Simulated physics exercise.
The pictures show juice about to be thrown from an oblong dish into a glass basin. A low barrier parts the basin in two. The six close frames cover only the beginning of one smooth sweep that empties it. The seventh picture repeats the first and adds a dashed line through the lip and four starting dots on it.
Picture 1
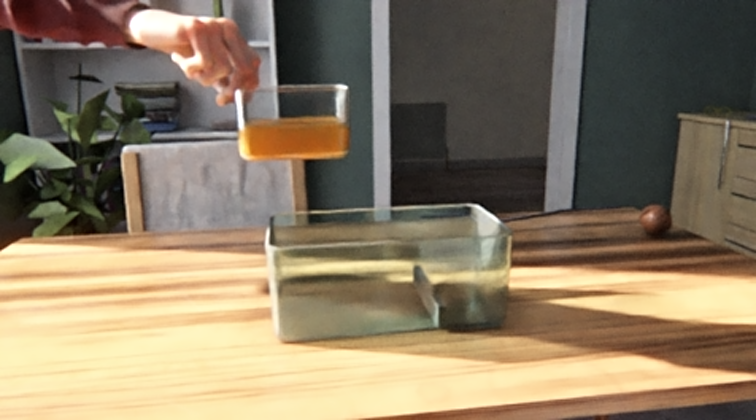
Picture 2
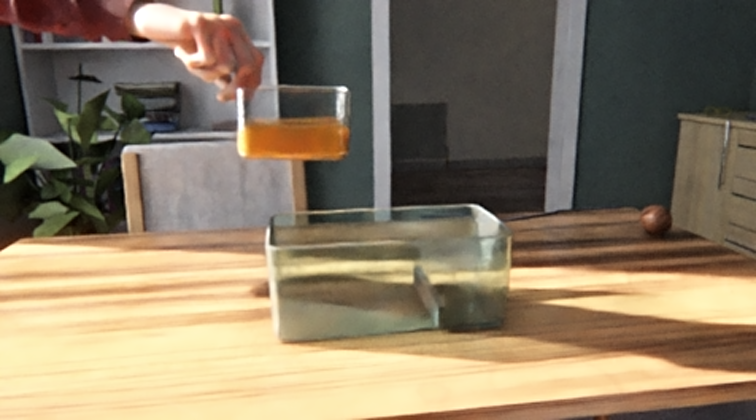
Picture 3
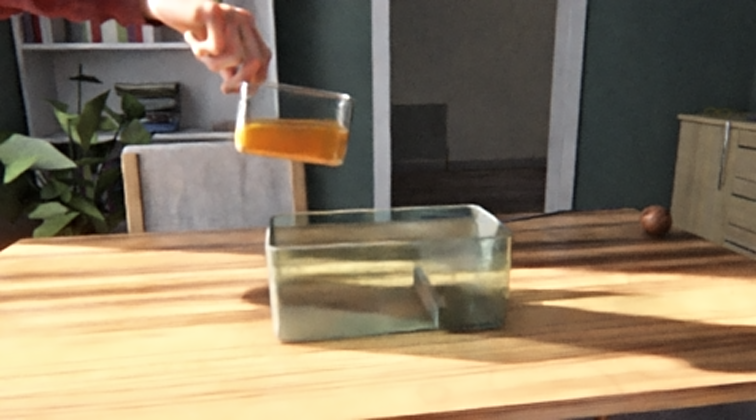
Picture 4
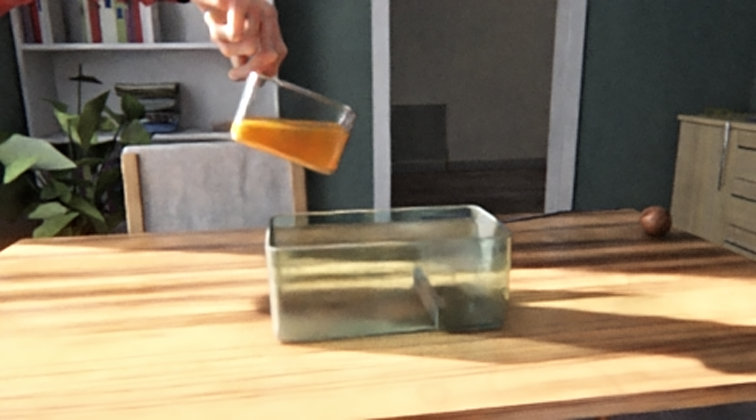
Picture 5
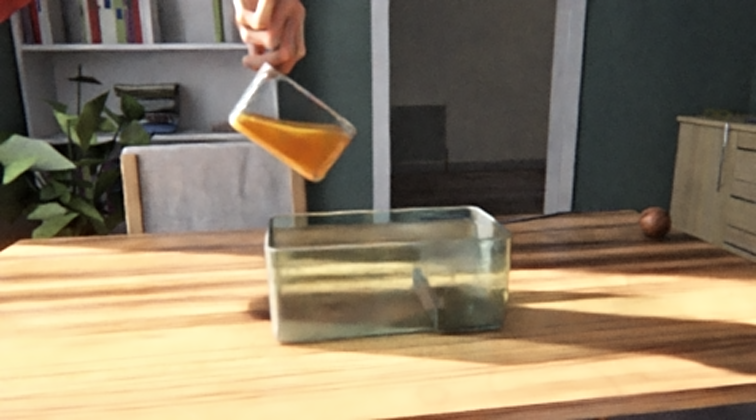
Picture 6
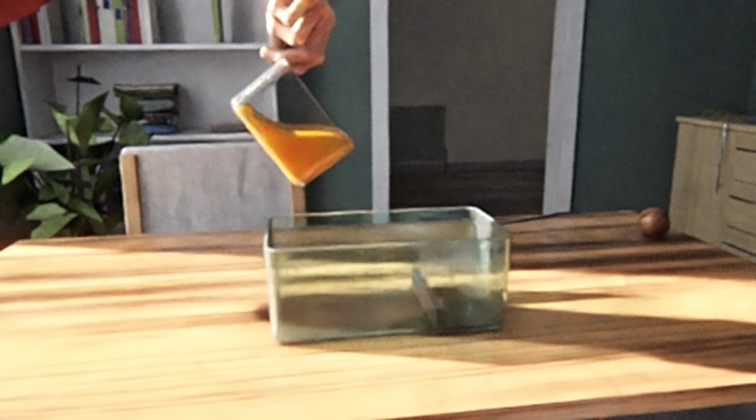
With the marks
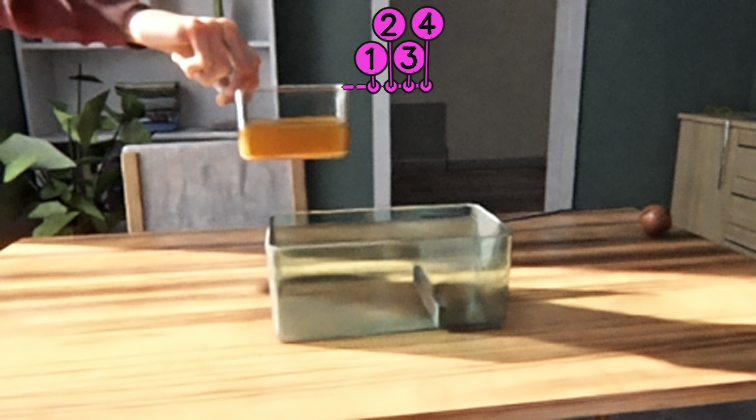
A hand holds a clear oblong dish of orange juice level above a glass basin, parted by a low barrier, on a sunlit wooden table. The hand shifts right and tilts the dish steadily down to the right, and the juice gathers toward the lower corner until it reaches the lip.
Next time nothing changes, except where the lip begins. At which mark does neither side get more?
It is 3.
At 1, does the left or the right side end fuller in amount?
More ends on the left.
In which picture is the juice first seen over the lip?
Picture 6.
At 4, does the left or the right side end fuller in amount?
The right one.
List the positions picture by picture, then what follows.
The first frame shows upright, lip at (344, 87); basin from (275, 340) to (505, 322); top of the wall at (428, 283); nothing has left yet.
The second frame shows tipped about 3°, lip at (345, 89); nothing has left yet.
The third frame shows tipped about 10°, lip at (349, 97); nothing has left yet.
The fourth frame shows tipped about 23°, lip at (352, 110); nothing has left yet.
The fifth frame shows tipped about 38°, lip at (353, 126); nothing has left yet.
The sixth frame shows tipped about 54°, lip at (348, 143); juice is over the lip, down to (348, 143).
On the marked copy, 1 at (373, 86); 2 at (391, 86); 3 at (408, 85); 4 at (425, 85).
With 1, about 83 % ends left of the wall and 14 % right of it; 3 % is lost outside.
With 2, about 69 % ends left of the wall and 27 % right of it; 4 % is lost outside.
With 3, about 48 % ends left of the wall and 49 % right of it; 4 % is lost outside.
With 4, about 22 % ends left of the wall and 71 % right of it; 6 % is lost outside.
